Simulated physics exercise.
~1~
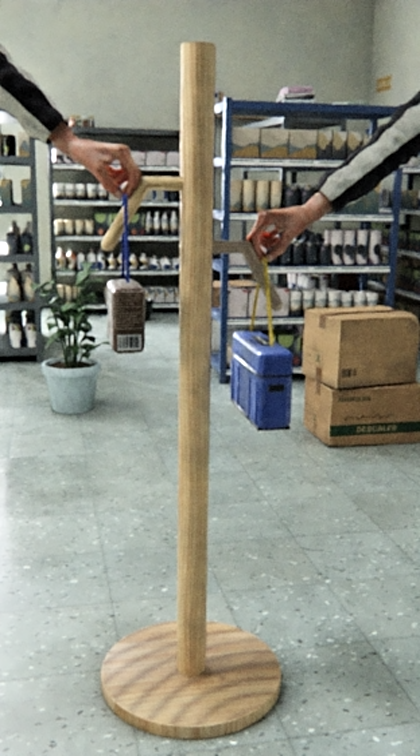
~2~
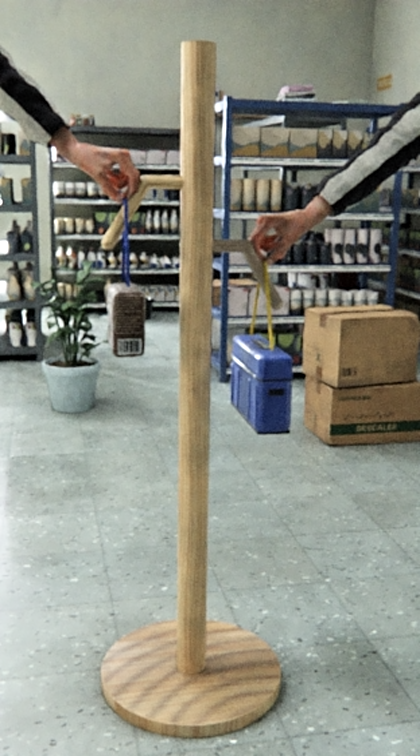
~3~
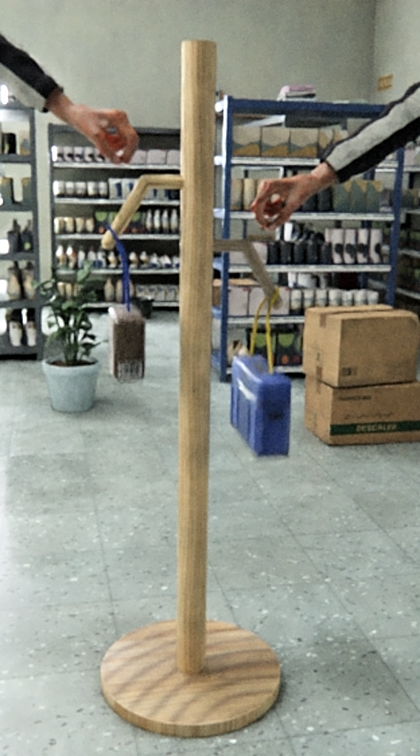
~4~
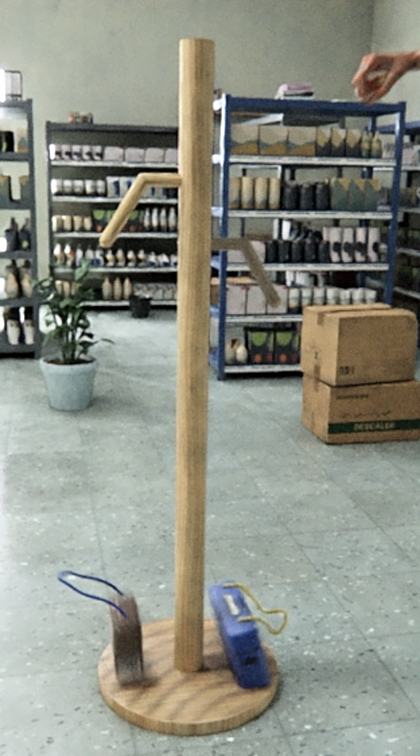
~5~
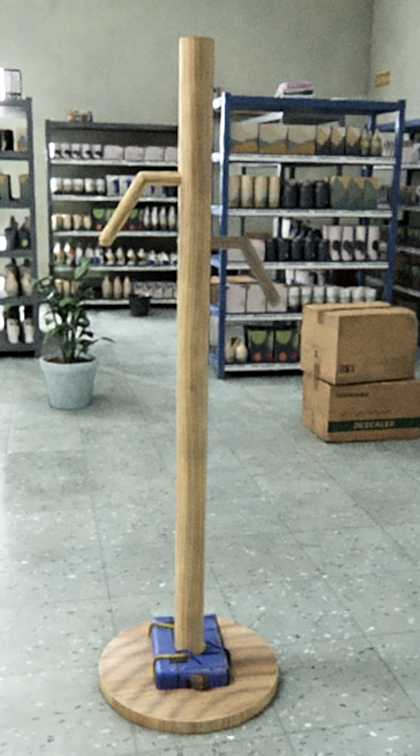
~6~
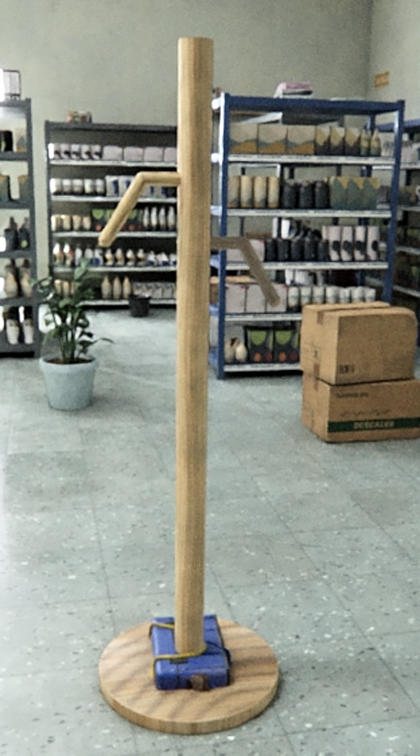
In a shoe storeroom, two hands releasing a brown pouch and a blue case at a wooden stand, both dropping to its base.
